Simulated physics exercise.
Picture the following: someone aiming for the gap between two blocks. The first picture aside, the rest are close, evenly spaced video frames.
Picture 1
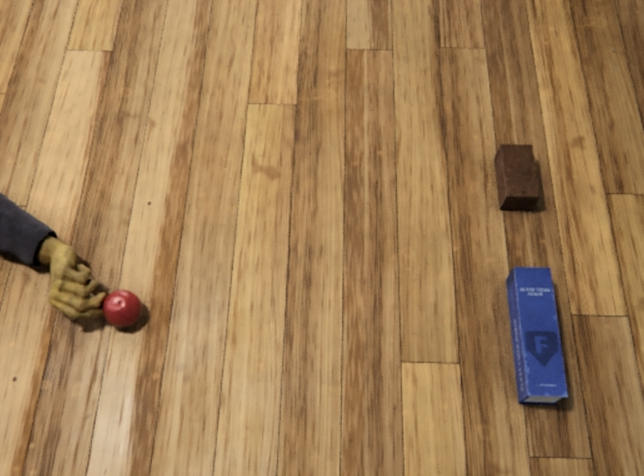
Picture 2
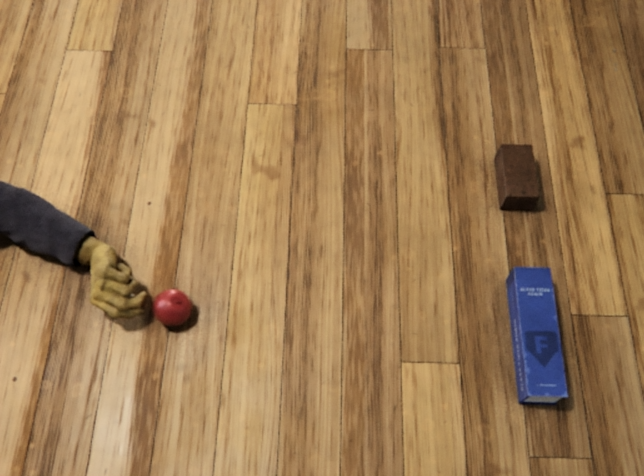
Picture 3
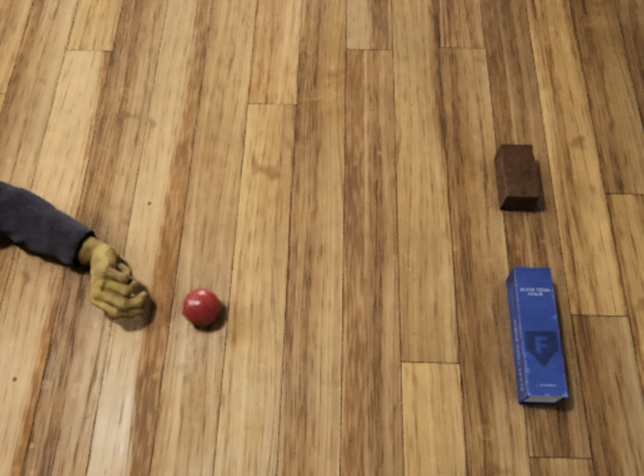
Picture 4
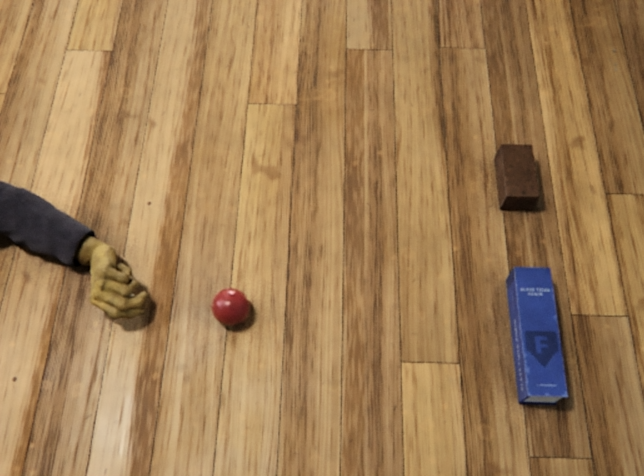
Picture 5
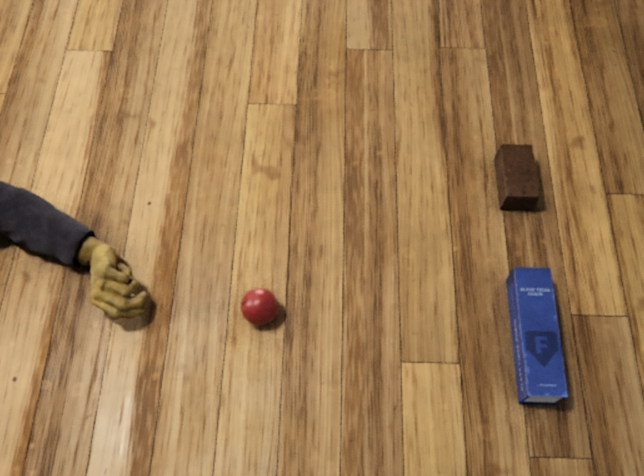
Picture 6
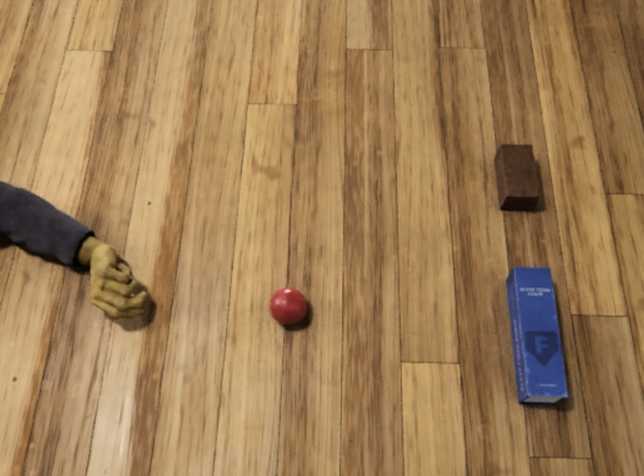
A hand in a dark sleeve reaches in from the left over a wooden plank floor, seen from above at a steady angle, with a round red apple at its fingertips. On the right lie a dark brown brick and, below it, a blue book. The hand pushes the apple to the right and then stays still, while the apple rolls on across the planks toward the middle of the floor.
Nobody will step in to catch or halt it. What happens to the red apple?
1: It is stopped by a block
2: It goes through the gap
It is stopped by a block.
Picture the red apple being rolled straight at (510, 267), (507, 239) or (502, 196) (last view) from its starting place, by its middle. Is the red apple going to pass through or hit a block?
One after another: It bounces off; gets past; does not get past.
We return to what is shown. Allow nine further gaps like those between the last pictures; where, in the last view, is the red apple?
At about (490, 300).
Then, 0.32 s after the last picture, red apple heading on near (437, 304).
At rest, the red apple bounces off, near (463, 294).
